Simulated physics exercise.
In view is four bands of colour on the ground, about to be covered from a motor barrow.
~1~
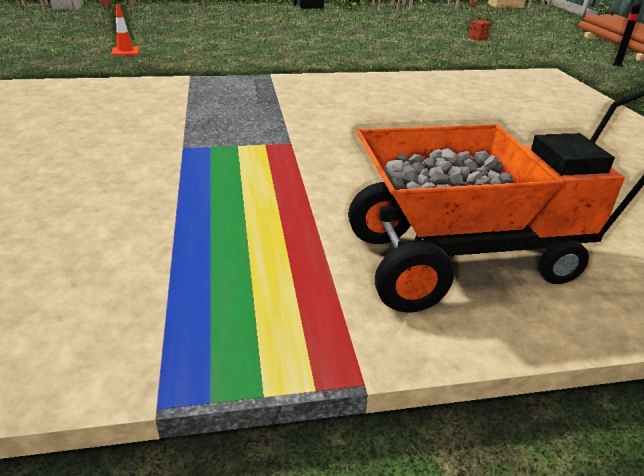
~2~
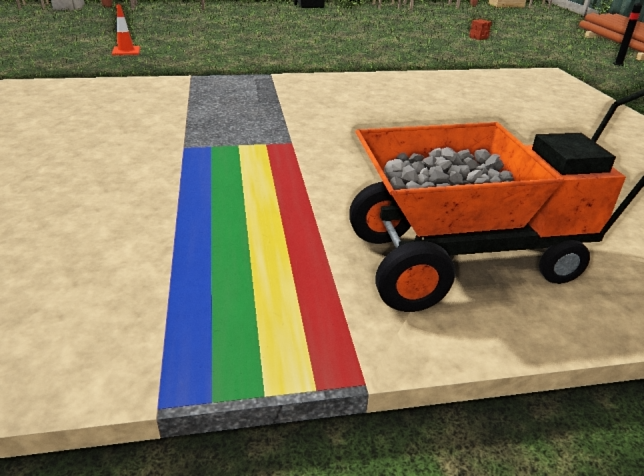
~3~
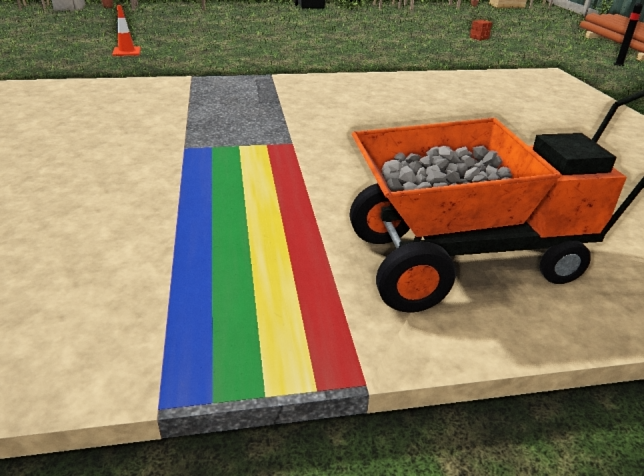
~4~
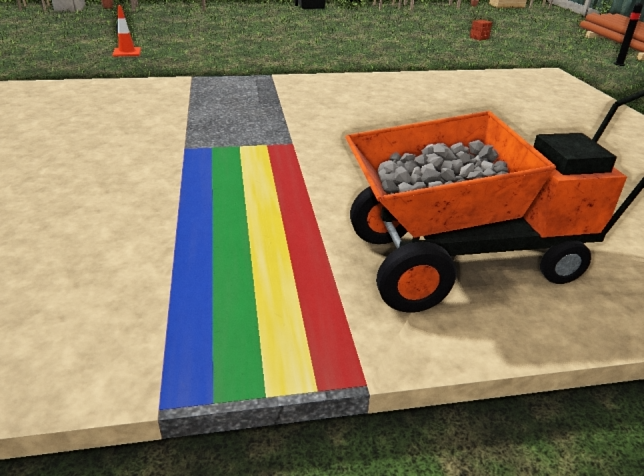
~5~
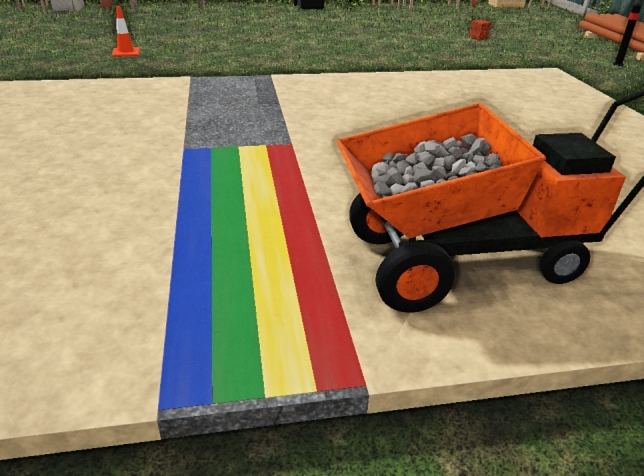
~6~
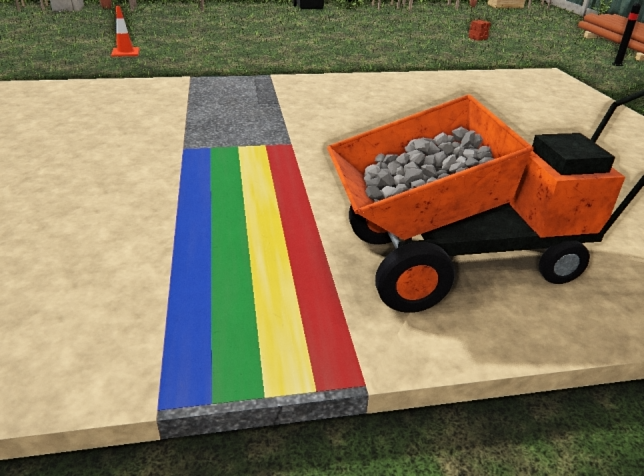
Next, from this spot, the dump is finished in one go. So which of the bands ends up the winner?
The winner is the yellow band.
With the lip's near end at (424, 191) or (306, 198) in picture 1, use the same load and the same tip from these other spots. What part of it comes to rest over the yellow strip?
Approximately 30 per cent and 0 per cent, in that order.
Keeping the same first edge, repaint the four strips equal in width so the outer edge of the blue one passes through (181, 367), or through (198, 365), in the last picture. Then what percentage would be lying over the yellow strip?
The first painting gives around 40 per cent, the second around 30 per cent.
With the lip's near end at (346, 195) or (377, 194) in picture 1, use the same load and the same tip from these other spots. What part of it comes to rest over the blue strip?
You'd get 30 in a hundred the first time and 20 in a hundred the second.
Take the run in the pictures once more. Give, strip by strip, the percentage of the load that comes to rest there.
Red strip 10 %, yellow strip 45 %, green strip 25 %, blue strip 10 %.
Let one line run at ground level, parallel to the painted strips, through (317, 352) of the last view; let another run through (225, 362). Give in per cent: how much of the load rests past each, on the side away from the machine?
Estimate, first then second: 90 %, 20 %.
Shortly afterwards, skip tipped steeply; the whole lot in the skip.
Next, skip tipped steeply; all but a few in the skip; a little over the yellow strip.
Some moments later, skip tipped right over; near a third in the skip; only a few over the red strip; near a third over the yellow strip; near a quarter over the green strip; a little over the blue strip; only a few off the paint.
In the end, skip tipped right over; a little in the skip; a little over the red strip; near half over the yellow strip; near a quarter over the green strip; a little over the blue strip; only a few off the paint.
